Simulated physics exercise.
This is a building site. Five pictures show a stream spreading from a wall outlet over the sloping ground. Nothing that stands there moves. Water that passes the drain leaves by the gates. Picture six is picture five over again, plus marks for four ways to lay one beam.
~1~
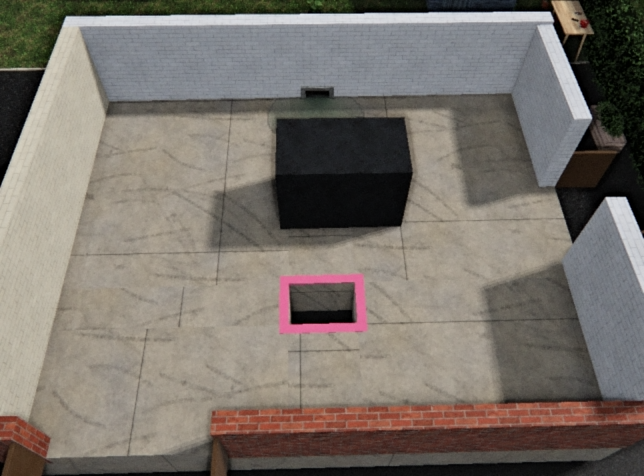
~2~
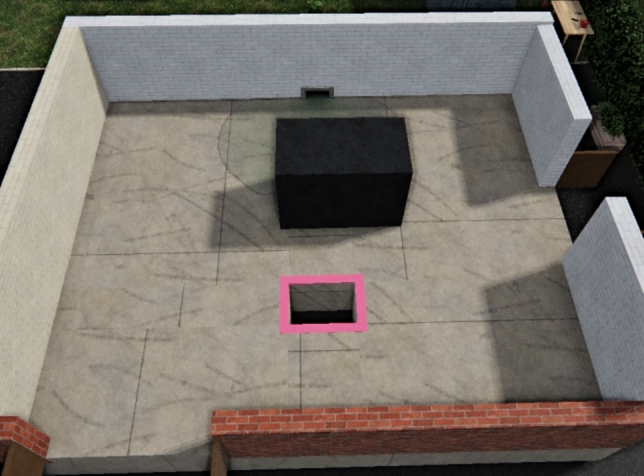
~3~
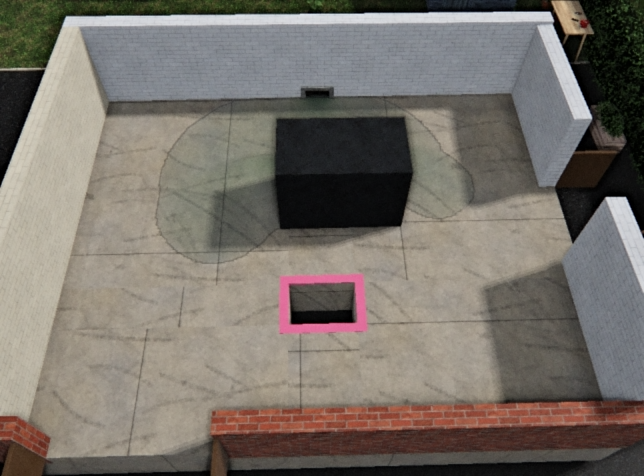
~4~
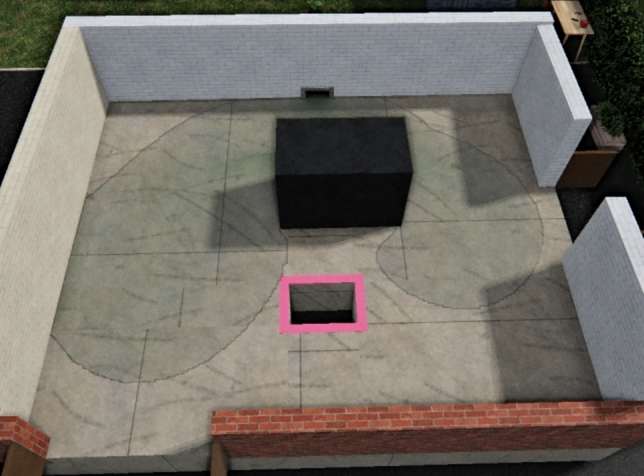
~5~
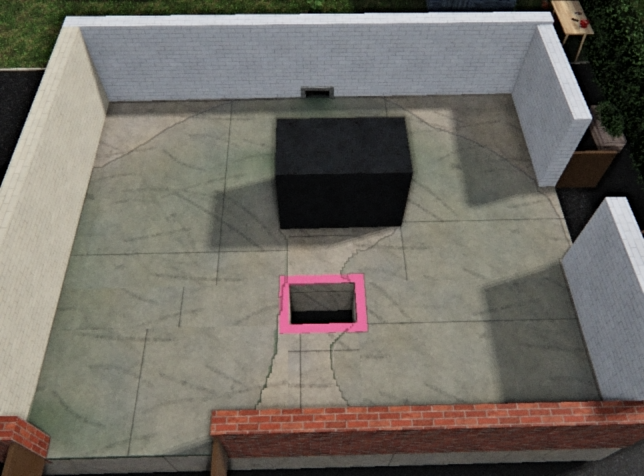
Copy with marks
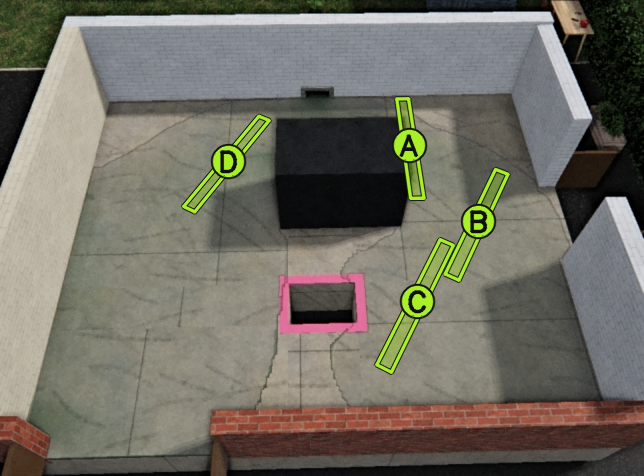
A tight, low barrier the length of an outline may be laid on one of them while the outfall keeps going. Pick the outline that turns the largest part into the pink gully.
Best: B.
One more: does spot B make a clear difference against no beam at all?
Yes.
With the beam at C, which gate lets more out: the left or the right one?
The left gate.
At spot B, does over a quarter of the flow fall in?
No, it does not.
In lime, A from (417, 198) to (402, 98); B from (452, 277) to (501, 171); C from (384, 368) to (446, 242); D from (189, 209) to (264, 118).
With A, about 2 % of the stream goes into the pink gully, about 98 % out by the gates.
With B, about 12 % of the stream goes into the pink gully, about 87 % out by the gates.
With C, about 4 % of the stream goes into the pink gully, about 96 % out by the gates.
With D, about 7 % of the stream goes into the pink gully, about 93 % out by the gates.
